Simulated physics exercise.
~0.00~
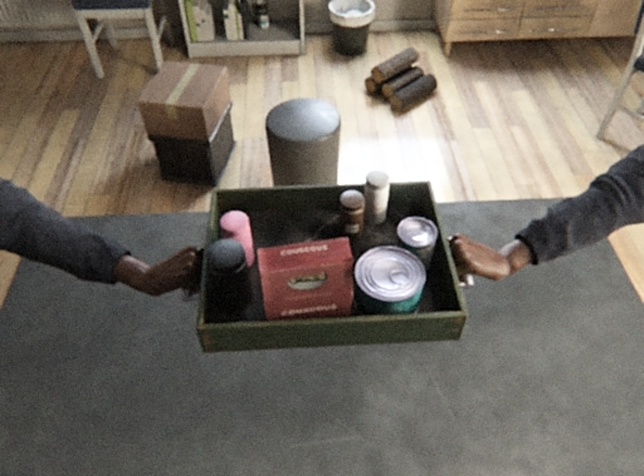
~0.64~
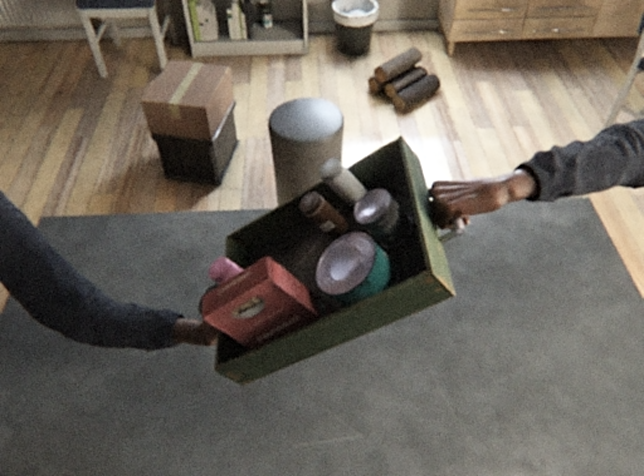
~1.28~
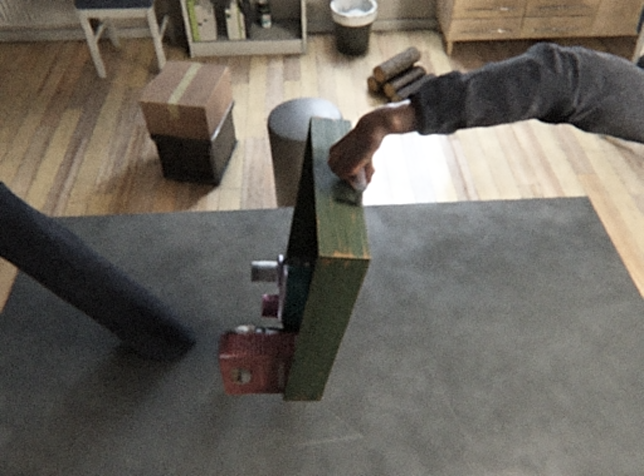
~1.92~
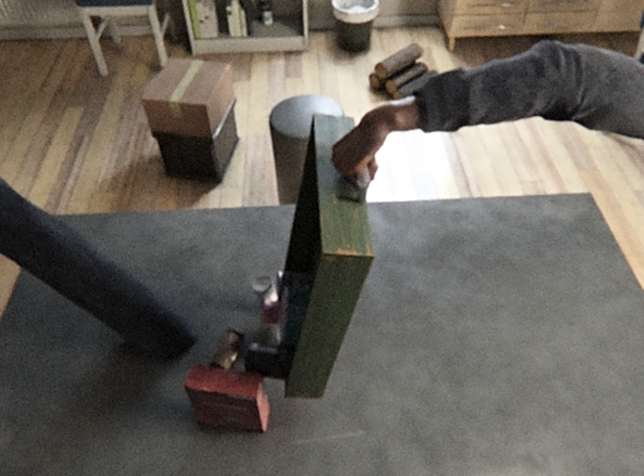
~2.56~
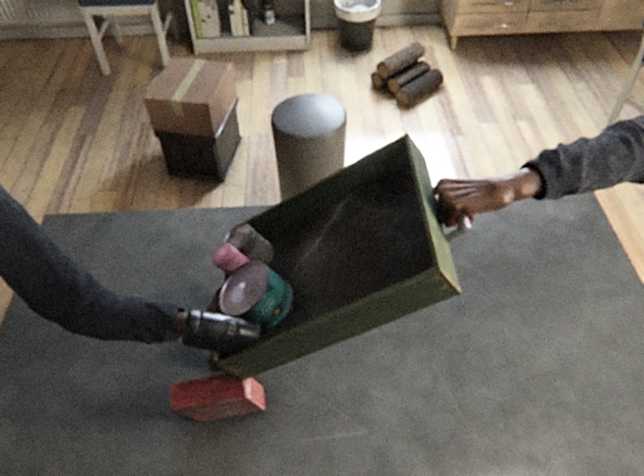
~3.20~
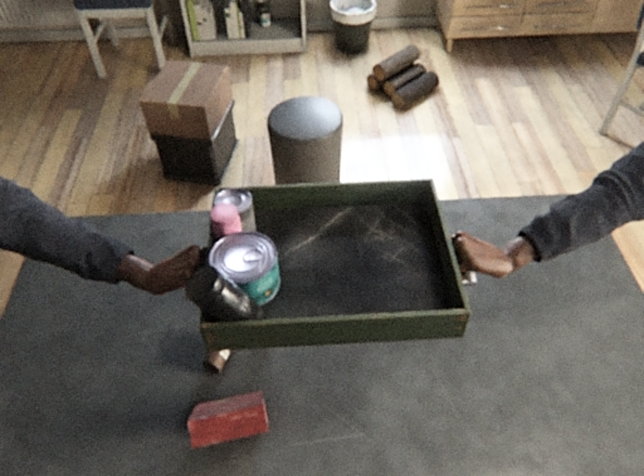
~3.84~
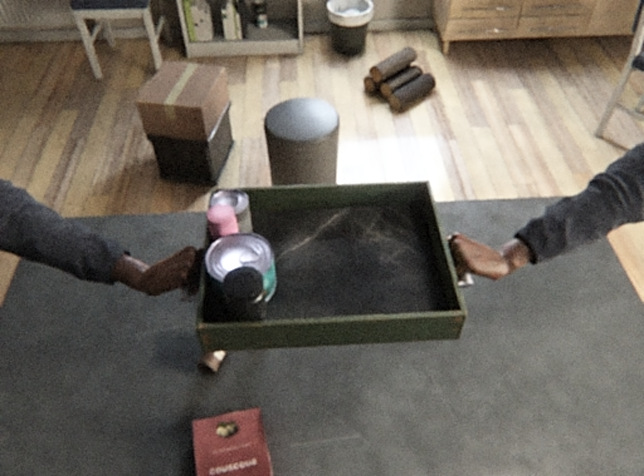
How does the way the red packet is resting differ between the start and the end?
At the start the red packet stands upright inside the crate. At the end it lies on its side on the dark surface, outside the crate.
